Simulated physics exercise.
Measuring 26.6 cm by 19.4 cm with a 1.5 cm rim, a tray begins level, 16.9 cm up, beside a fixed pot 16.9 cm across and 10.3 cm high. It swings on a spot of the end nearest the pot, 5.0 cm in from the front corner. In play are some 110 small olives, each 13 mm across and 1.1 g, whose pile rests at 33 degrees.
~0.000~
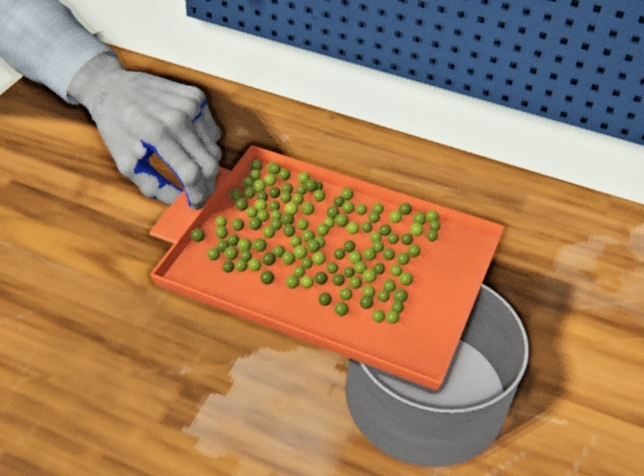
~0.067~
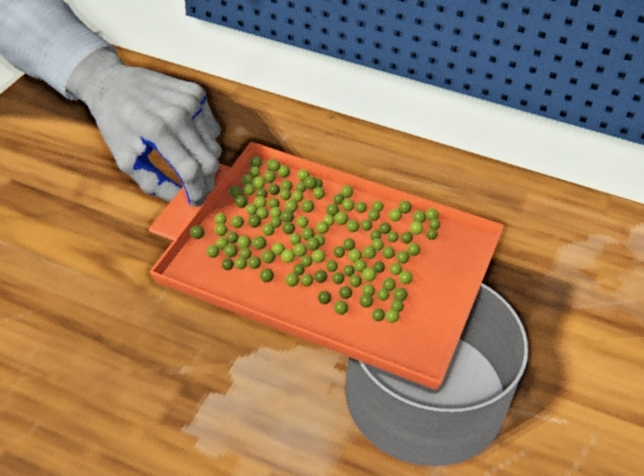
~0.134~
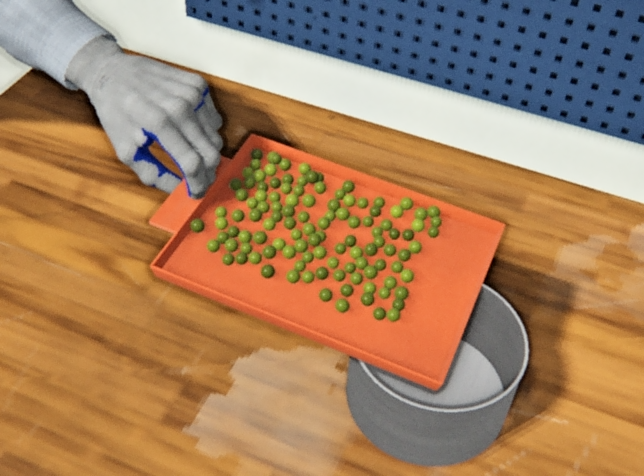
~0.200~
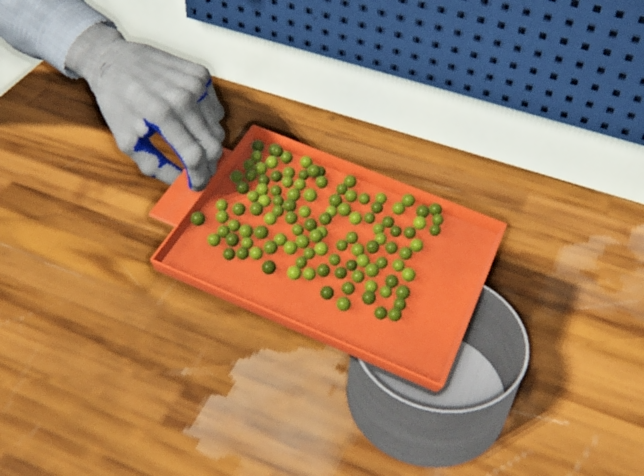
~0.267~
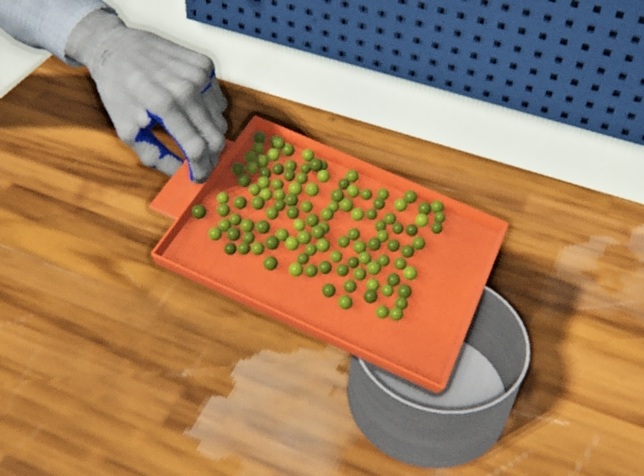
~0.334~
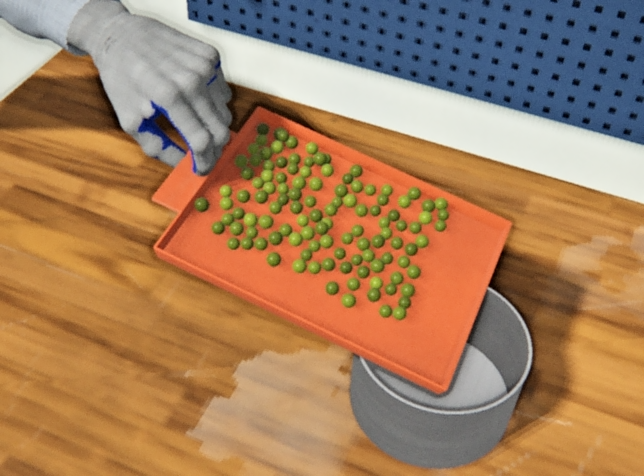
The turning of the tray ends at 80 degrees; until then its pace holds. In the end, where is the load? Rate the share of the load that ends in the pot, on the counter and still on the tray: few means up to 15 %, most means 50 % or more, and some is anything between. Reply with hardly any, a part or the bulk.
Pot: Hardly any; counter: Hardly any; tray: The bulk.
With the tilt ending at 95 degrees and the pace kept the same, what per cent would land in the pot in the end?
Estimated share: About 10 %.
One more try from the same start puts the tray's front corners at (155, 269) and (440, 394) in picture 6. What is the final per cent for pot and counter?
Pot 0, counter 5.
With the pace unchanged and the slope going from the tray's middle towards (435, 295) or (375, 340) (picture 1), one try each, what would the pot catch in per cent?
The share comes to roughly 5 in a hundred, then roughly 0 in a hundred.
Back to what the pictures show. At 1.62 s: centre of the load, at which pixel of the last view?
Around (453, 293).
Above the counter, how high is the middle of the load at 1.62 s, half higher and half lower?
The halfway mark sits at about 22 cm.
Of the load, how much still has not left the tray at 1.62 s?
I'd put it at roughly 95 per cent.
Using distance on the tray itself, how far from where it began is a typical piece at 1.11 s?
11 cm.
After 1.11 s, tilt 43 degrees; the tray holds 100 %, the pot 0 %.
Then, at 1.62 s, tilt 65 degrees; the tray holds 95 %, the pot 0 %.
Then, at 2.20 s, tilt 80 degrees; the tray holds 95 %, the pot 0 %.
In the end, at 2.5 s, pot 0 %, counter 5 %, tray 95 %.
